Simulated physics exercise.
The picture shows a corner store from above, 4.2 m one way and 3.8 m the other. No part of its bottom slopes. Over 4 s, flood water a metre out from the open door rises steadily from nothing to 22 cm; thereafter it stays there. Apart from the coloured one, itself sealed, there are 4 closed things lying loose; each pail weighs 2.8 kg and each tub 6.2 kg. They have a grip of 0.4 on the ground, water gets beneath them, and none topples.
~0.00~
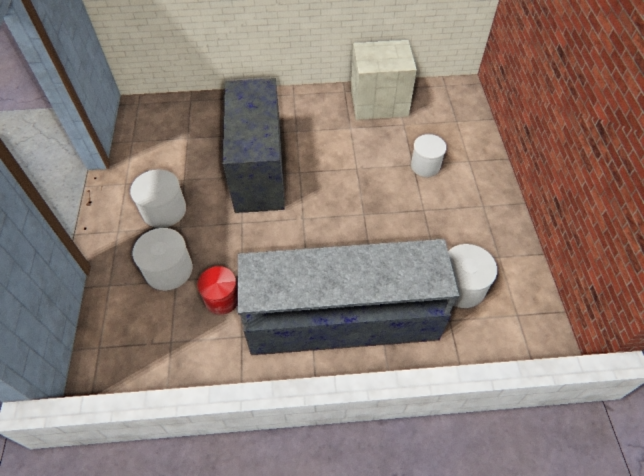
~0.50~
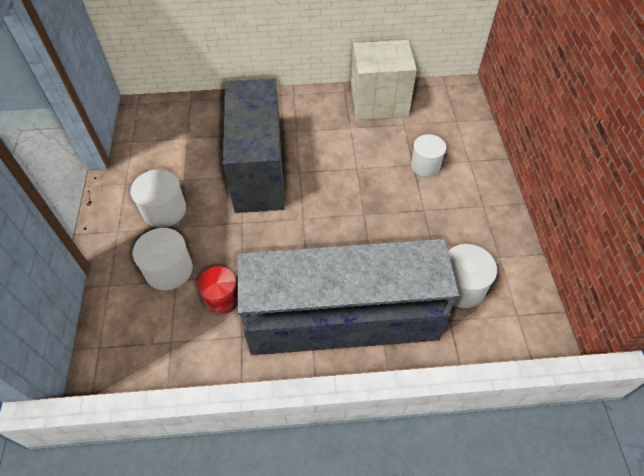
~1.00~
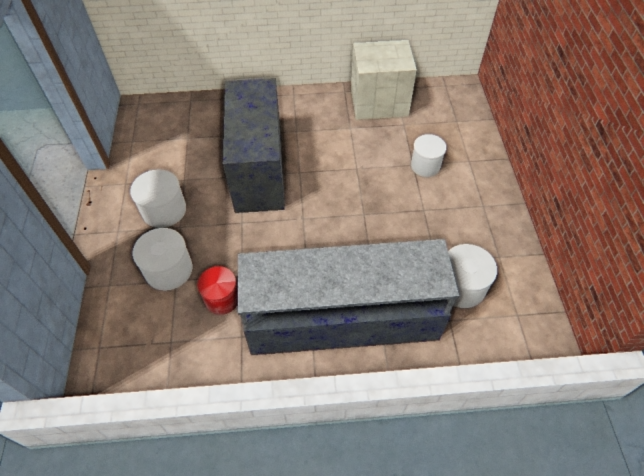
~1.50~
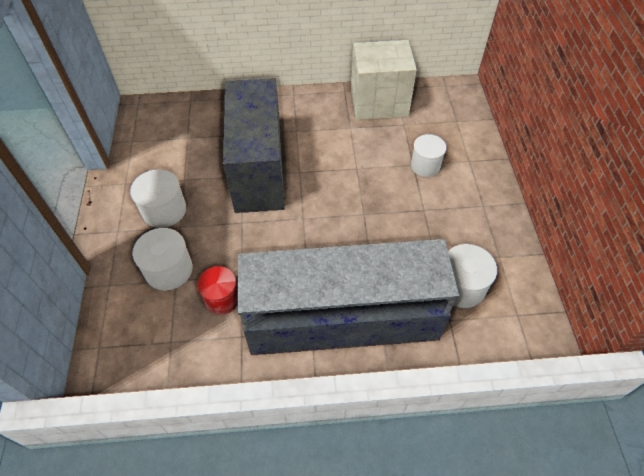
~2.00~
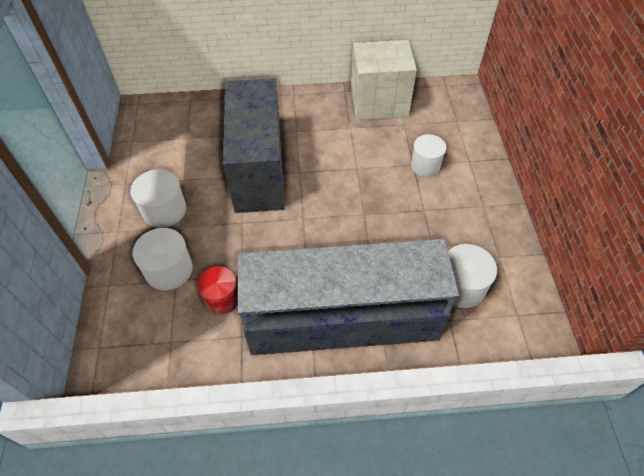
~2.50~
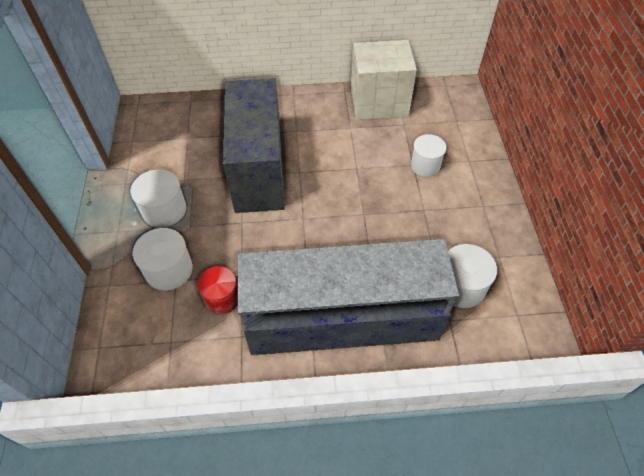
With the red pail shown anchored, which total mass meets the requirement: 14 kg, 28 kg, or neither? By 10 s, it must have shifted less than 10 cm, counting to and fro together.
I'd say it needs the heavier one.
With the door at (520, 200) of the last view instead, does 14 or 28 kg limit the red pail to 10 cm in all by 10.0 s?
Moved there, the light choice works.
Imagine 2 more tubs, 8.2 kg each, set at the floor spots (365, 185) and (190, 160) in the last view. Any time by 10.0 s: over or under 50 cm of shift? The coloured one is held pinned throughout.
Those two come out inside the line and over the line, in that order.
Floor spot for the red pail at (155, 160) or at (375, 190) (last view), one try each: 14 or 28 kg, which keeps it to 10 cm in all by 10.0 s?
Respectively, the light option succeeds and the light option succeeds.
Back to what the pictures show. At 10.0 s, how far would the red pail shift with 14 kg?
About 30 cm.
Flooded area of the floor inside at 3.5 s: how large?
My estimate is roughly 2.5 m2.
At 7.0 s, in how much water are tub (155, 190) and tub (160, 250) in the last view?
Close to 5 and 3 centimetres.
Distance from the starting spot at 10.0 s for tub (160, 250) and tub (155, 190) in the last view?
One is off by 80 cm, the other by 350 cm, in the order asked.
After 3.5 s the red pail would be 0 cm from its start with 14 kg and 0 cm from its start with 28 kg; 0 cm of water round it then.
After 4.5 s the red pail would be 0 cm from its start with 14 kg and 0 cm from its start with 28 kg; 4 cm of water round it then.
After 7.0 s the red pail would be 1 cm from its start with 14 kg and 0 cm from its start with 28 kg; 8 cm of water round it then.
After 10.0 s the red pail would be 33 cm from its start with 14 kg and 0 cm from its start with 28 kg; 10 cm of water round it then.
